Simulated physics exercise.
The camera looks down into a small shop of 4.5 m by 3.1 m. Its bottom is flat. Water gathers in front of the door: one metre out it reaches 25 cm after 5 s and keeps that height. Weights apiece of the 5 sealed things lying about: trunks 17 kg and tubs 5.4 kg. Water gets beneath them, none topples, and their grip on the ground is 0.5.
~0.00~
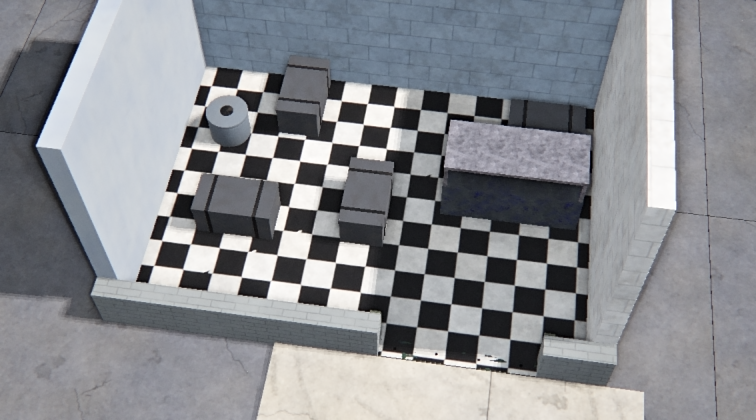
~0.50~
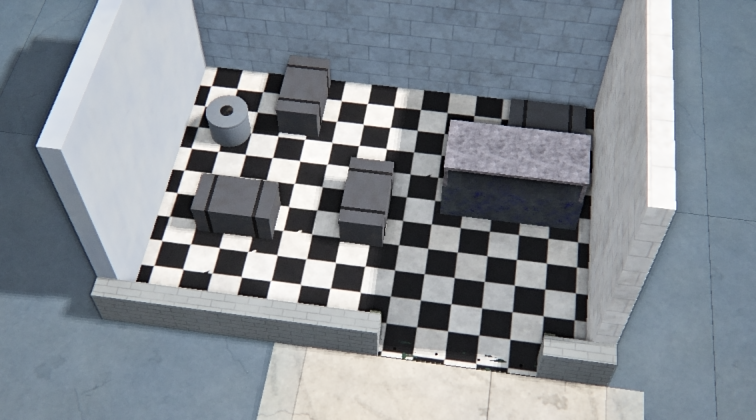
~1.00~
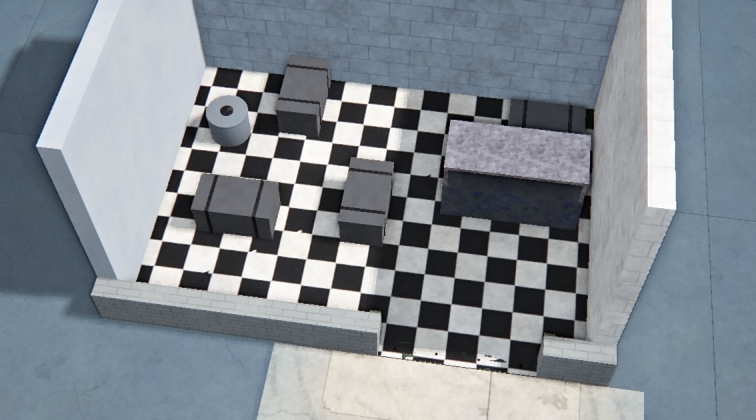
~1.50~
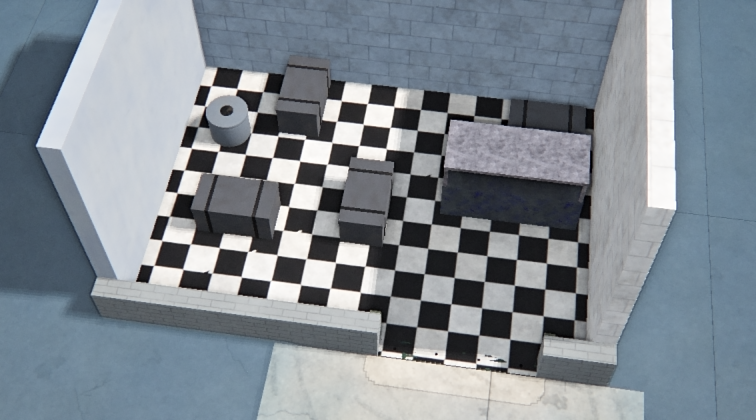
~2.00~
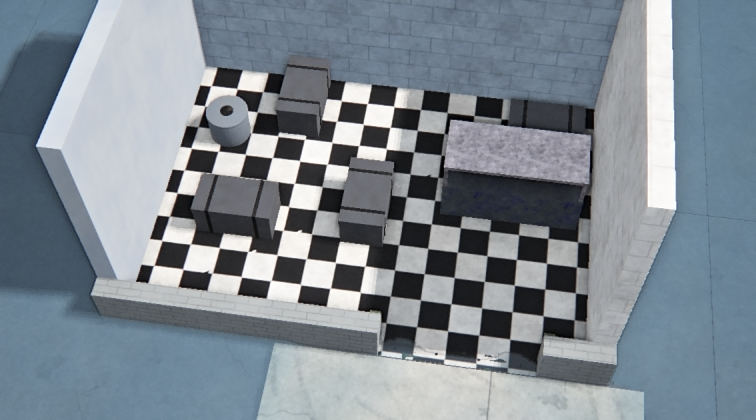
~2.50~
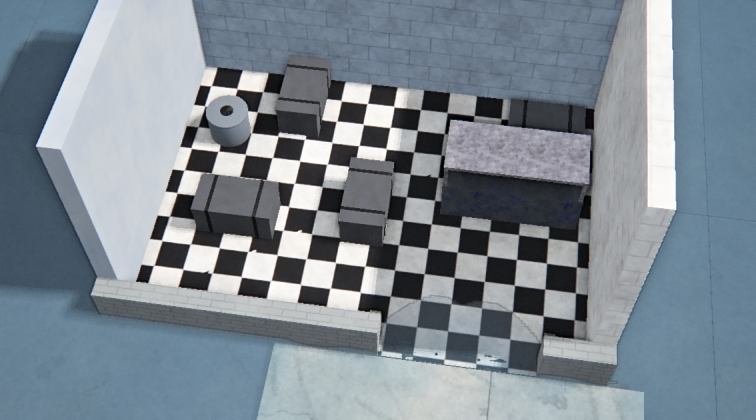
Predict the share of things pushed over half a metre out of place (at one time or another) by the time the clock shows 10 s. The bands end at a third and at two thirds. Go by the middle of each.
That comes to two thirds or above.
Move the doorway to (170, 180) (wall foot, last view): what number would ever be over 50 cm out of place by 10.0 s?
Then 4.
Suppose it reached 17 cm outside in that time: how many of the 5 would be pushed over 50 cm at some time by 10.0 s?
In that case 2 of them.
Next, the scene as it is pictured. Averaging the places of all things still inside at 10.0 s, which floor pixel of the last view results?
Near (285, 180).
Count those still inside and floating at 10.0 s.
I count 5.
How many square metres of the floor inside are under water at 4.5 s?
Some 4.0 m2.
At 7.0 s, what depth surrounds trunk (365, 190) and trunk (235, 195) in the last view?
About 7 and 2 cm.
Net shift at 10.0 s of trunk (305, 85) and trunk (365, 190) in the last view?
In that order: 100 cm, 140 cm.
After 3.5 s 0 of 5 are over 50 cm from their spots; 0 afloat.
After 4.5 s 0 of 5 are over 50 cm from their spots; 0 afloat.
After 7.0 s 1 of 5 are over 50 cm from their spots; 1 afloat.
After 10.0 s 4 of 5 are over 50 cm from their spots, and 4 have been at some point; 5 afloat.
